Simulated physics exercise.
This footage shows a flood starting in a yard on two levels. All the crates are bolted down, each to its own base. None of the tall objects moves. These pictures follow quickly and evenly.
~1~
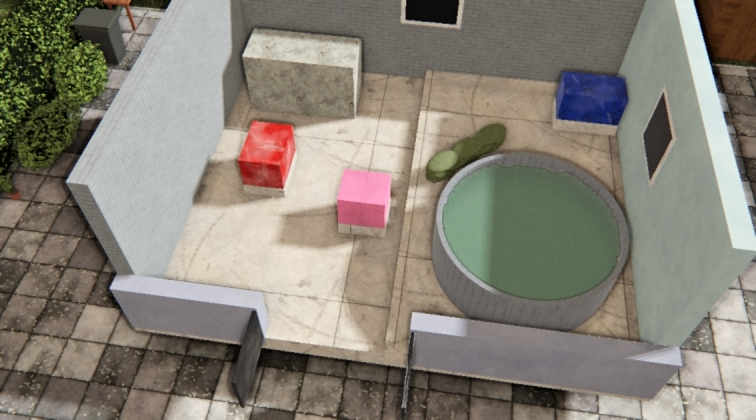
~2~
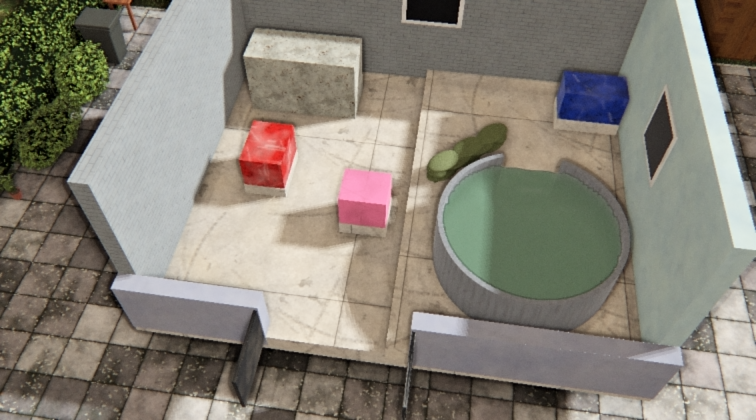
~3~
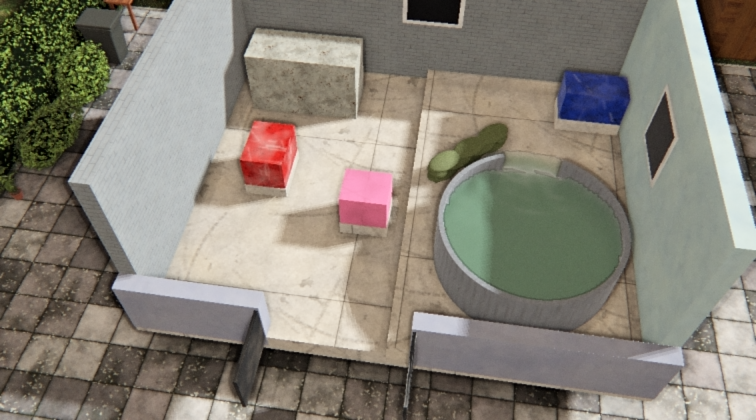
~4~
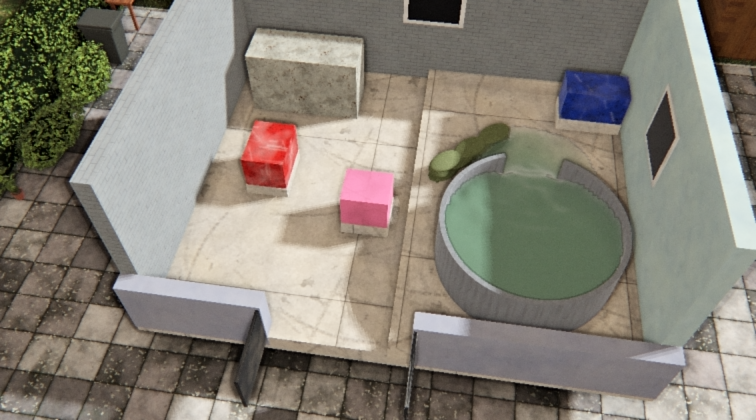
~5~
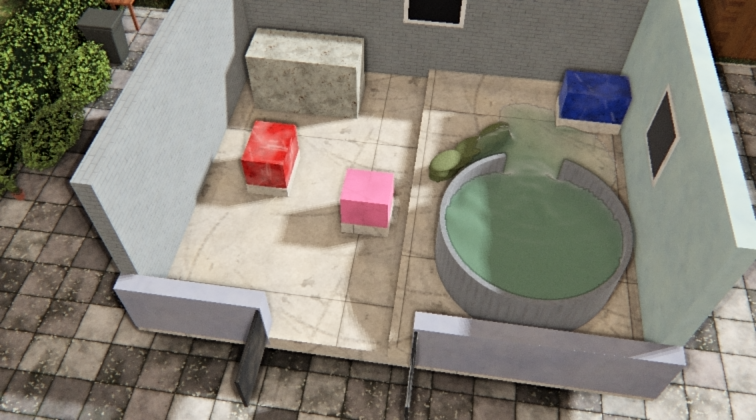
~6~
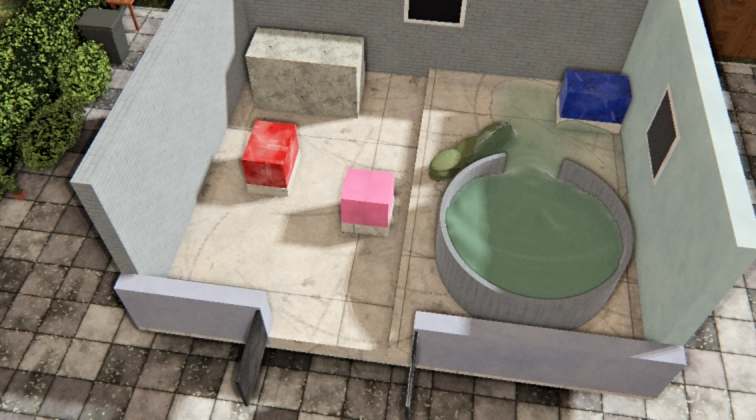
Greenish water pours through a gap that opens in the far rim of a round grey pool, spreading in a thin sheet over the pale floor toward the back wall, between a dark green shape and a blue block. The pool stands at right in a roofless walled yard, seen steadily from high above. Red and pink blocks and a stone slab sit motionless at left, near green bushes.
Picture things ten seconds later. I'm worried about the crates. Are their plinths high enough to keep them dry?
Well, the pink crate will stay dry, the blue crate will get wet, the red crate will stay dry.
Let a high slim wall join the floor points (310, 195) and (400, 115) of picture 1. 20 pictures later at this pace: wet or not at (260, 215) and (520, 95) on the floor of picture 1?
Untouched, reached.
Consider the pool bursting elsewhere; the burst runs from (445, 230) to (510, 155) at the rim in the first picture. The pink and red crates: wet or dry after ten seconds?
As it turns out, the pink crate gets overtopped, and the red crate gets overtopped.
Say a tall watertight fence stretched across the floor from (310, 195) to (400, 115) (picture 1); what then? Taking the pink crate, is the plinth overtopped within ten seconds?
As I see it, the pink one is left untouched.
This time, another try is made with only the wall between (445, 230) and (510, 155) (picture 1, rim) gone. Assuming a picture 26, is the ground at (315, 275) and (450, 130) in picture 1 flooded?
Going in the order you asked, the first is drenched and the second is never reached.
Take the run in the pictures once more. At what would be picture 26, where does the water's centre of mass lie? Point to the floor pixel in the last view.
About (516, 194) in the last view.
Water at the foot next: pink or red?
Note: The pink one is first.
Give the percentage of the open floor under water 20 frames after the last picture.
About 60 per cent.
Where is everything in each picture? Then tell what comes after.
The first picture shows the round pool at (530, 226) is whole and still.
In the second picture, water pours out on the round pool's far side and has run to a hidden place.
In the third picture, water pours out on the round pool's far side and has run to a hidden place.
In the fourth picture, water pours out on the round pool's far side and has run to (561, 139).
In the fifth picture, the front is at (535, 108), out from the gap on the round pool's far side.
In the sixth picture, water pours out on the round pool's far side and has run to (539, 84).
A moment on, water covers 25 % of the floor; the pink crate not reached, the blue crate water round its plinth, the red crate not reached.
Next, water covers 35 % of the floor; the pink crate water round its plinth, the blue crate water round its plinth, the red crate not reached.
Then, water covers 60 % of the floor; the pink crate water round its plinth, the blue crate water round its plinth, the red crate water round its plinth.
Later, water covers 95 % of the floor; the pink crate water round its plinth, the blue crate water round its plinth, the red crate water round its plinth.
In the end, water covers 95 % of the floor; the pink crate stayed above the water, the blue crate was topped, the red crate stayed above the water.
